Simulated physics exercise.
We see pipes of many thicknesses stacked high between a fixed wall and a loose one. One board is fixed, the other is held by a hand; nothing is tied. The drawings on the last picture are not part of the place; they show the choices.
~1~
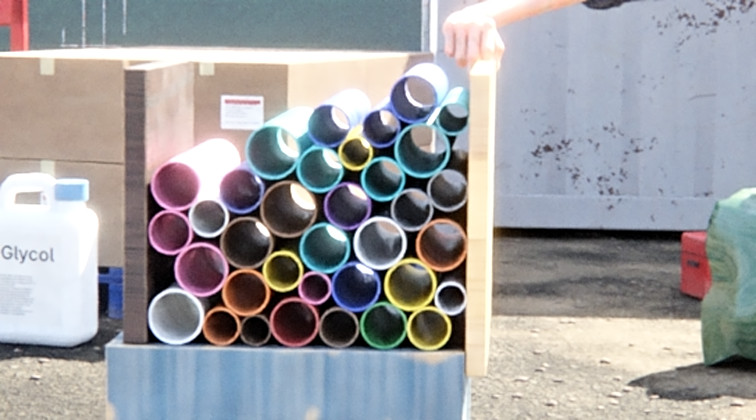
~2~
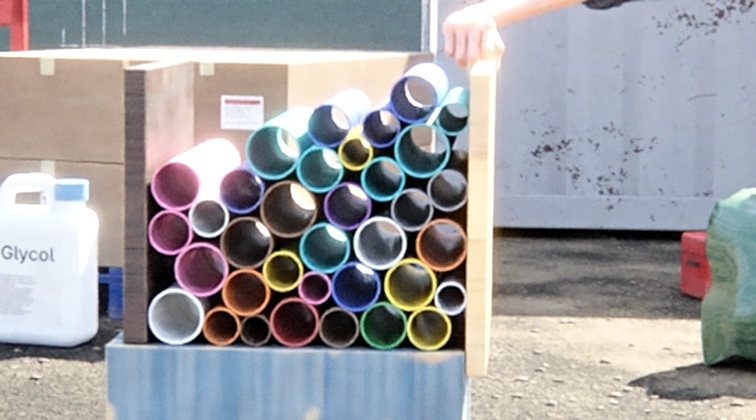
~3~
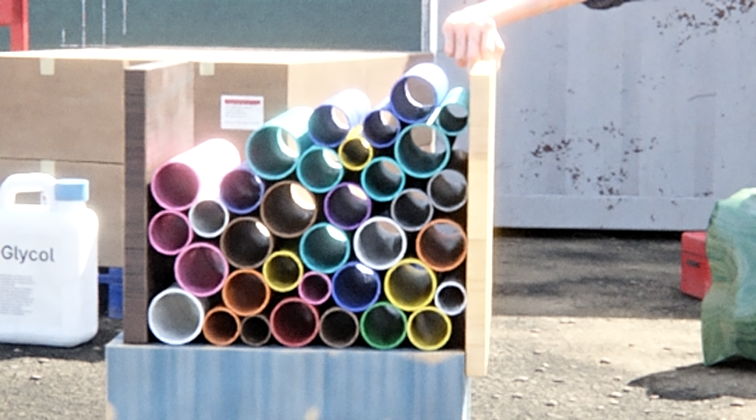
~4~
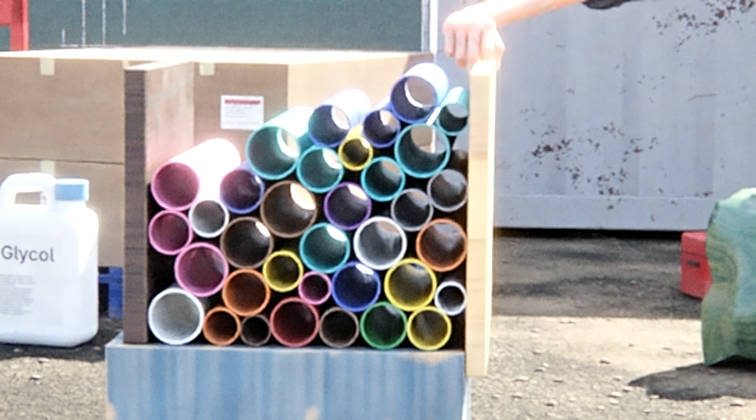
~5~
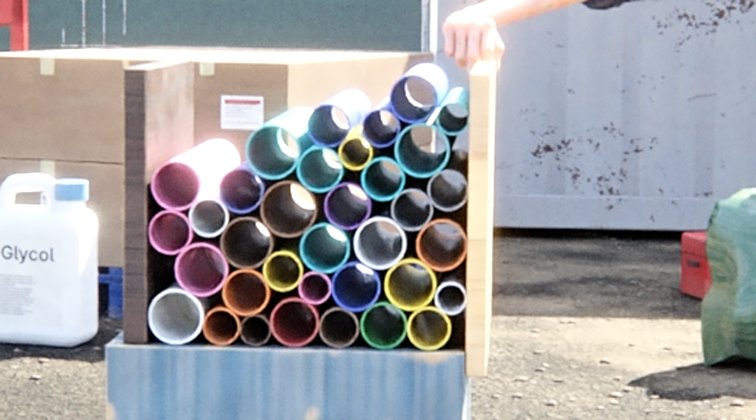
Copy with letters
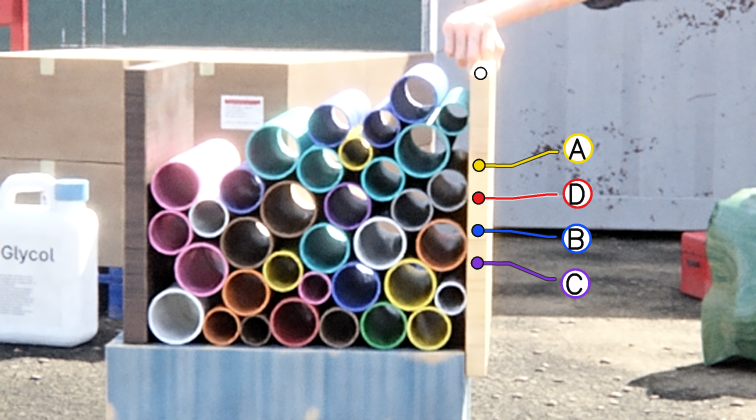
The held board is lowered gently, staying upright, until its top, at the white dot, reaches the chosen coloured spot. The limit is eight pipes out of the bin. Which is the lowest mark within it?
At most to C.
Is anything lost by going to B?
At B: Yes.
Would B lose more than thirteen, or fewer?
At B, fewer than thirteen.
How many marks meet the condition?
Four of them.
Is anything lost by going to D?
Yes.
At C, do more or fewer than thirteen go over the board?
It loses fewer than thirteen.
On the marked copy, A at (479, 166); B at (478, 231); C at (478, 263); D at (479, 198); the white dot at (481, 74).
Following C. Soon after the start, top of the board (469, 156).
Later, top of the board (467, 250).
In the end, top of the board (467, 262), about five out over the board.
As for the rest, A none out over the board; B two out over the board; D one out over the board.
